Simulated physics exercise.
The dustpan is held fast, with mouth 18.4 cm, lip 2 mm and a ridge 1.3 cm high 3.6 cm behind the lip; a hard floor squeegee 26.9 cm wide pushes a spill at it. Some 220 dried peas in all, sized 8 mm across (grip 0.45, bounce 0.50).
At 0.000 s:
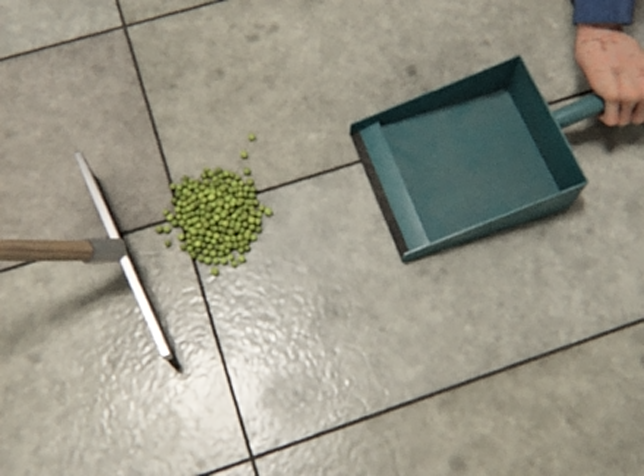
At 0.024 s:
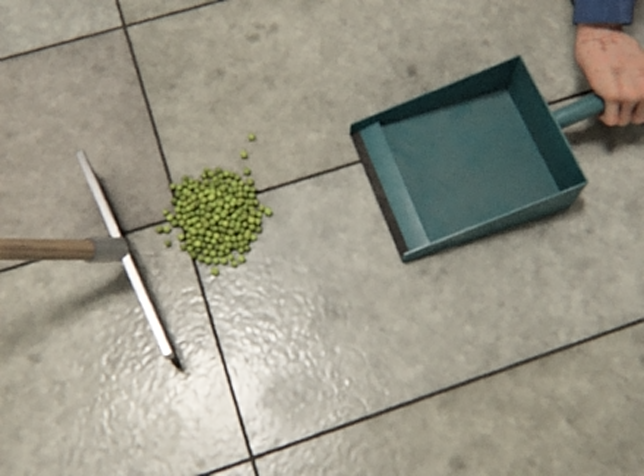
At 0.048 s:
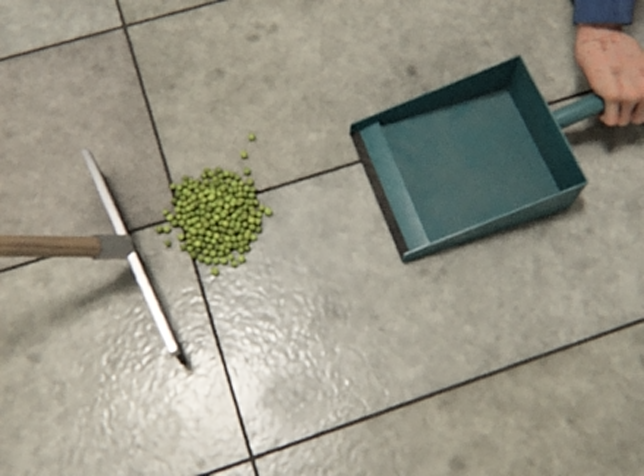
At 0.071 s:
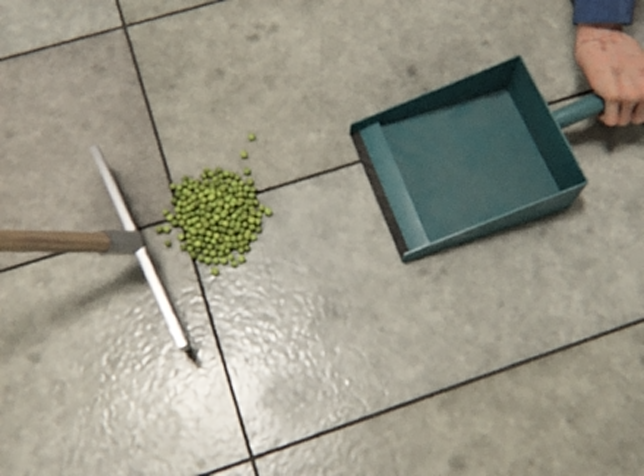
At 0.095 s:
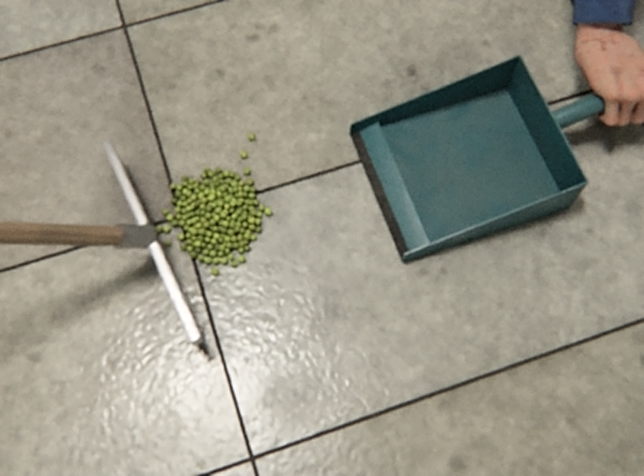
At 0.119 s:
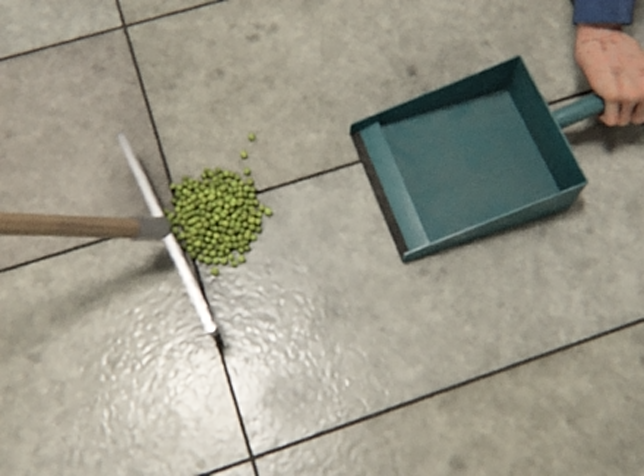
The clip opens on a grey tiled floor with a small heap of green dried peas between a wooden-handled squeegee on the left and a teal dustpan held by a hand on the right. The squeegee slides rightward, slowly at first, until its blade meets the heap's left edge, barely shifting the peas.
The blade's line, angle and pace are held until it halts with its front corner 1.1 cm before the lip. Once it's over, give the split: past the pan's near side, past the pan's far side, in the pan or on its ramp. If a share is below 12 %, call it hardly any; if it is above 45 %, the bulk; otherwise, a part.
Past the pan's near side: Hardly any. Past the pan's far side: A part. In the pan or on its ramp: A part.
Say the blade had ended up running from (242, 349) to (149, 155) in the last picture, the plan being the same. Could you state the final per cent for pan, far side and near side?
Pan 35, far 25, near 10.
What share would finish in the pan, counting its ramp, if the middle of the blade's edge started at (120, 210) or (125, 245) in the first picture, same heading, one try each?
The two tries give about 30 % and about 30 %.
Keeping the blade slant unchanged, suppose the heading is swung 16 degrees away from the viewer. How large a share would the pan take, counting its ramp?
It comes to roughly 25 in a hundred.
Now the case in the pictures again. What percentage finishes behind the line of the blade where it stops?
About 0 per cent.
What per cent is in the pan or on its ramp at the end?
Around 30 percent.
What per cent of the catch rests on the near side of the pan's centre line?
I'd put it near 20 per cent.
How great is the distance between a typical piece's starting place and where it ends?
Median: Approx. 22 cm.
After 0.27 s, middle of the blade 14 cm from the lip; 0 % over the lip, far side 20 %, near side 0 %.
Then, at 0.37 s, middle of the blade 6 cm from the lip; 0 % over the lip, far side 30 %, near side 0 %.
Then, at 0.61 s, middle of the blade 3 cm from the lip; 30 % over the lip, far side 35 %, near side 0 %.
At rest (1.5 s), near side 0 %, far side 35 %, pan 30 %, in front of the lip or behind the blade 35 %.
